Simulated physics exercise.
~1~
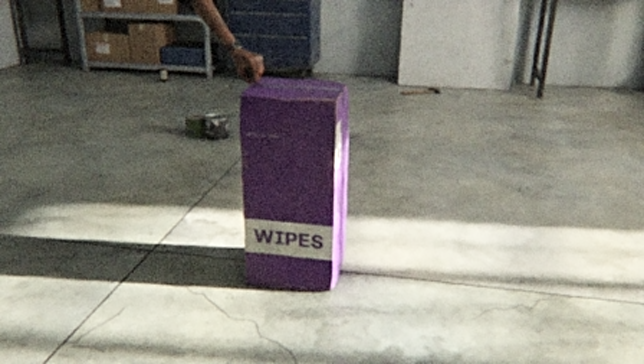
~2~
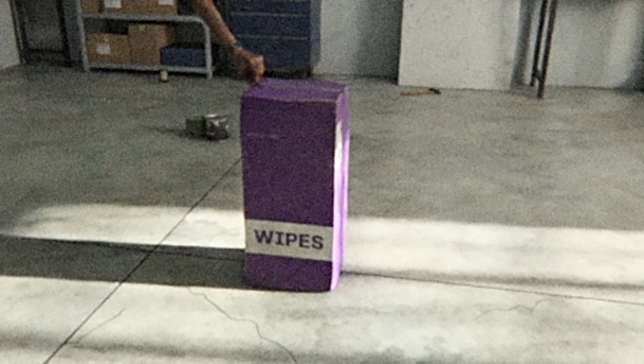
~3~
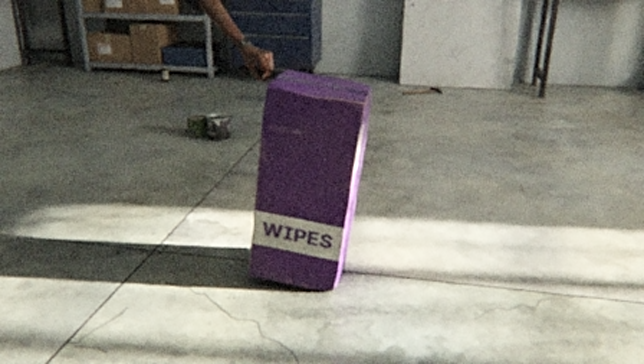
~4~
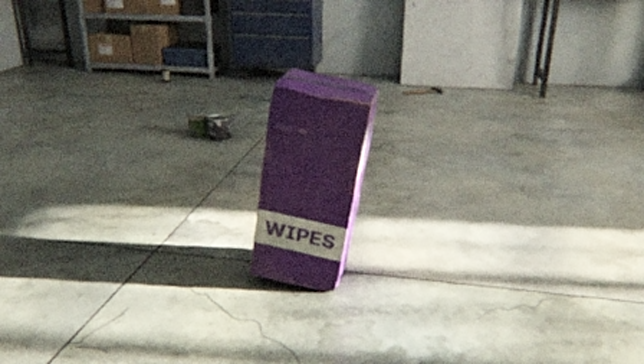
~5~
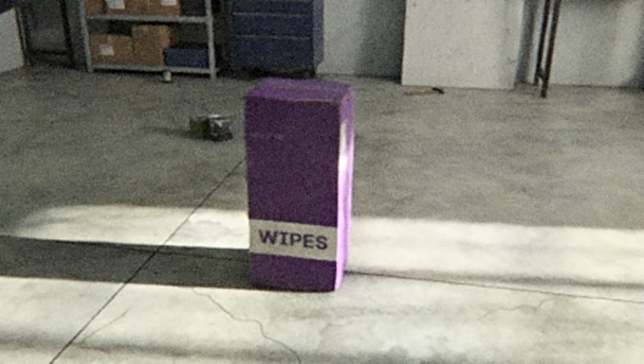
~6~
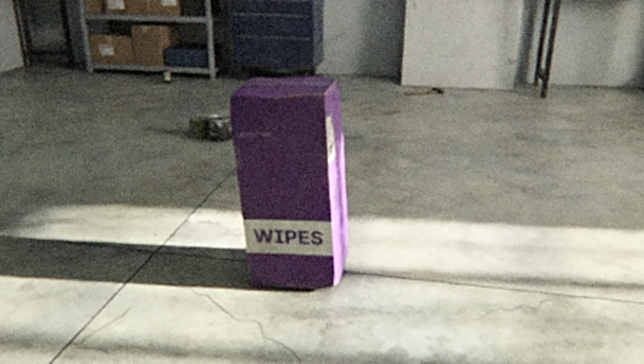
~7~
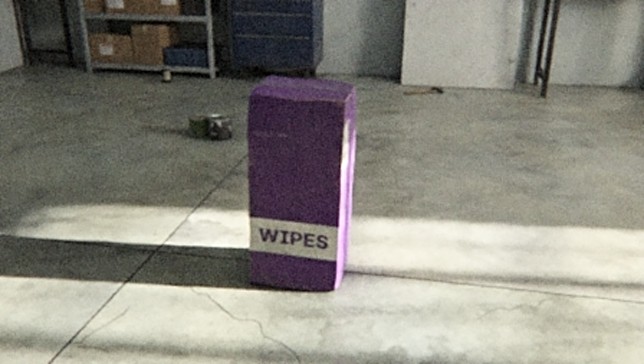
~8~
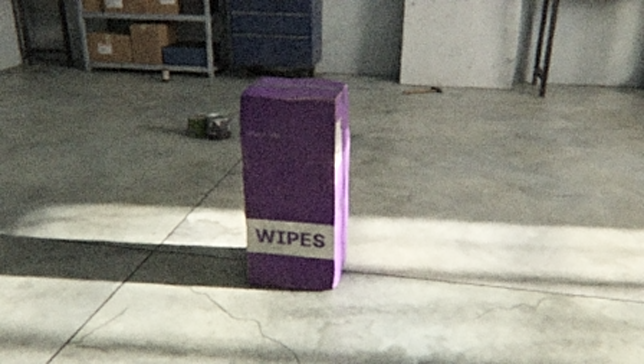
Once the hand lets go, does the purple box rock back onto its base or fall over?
The purple box rocks back onto its base, wobbles a little and ends up standing upright.
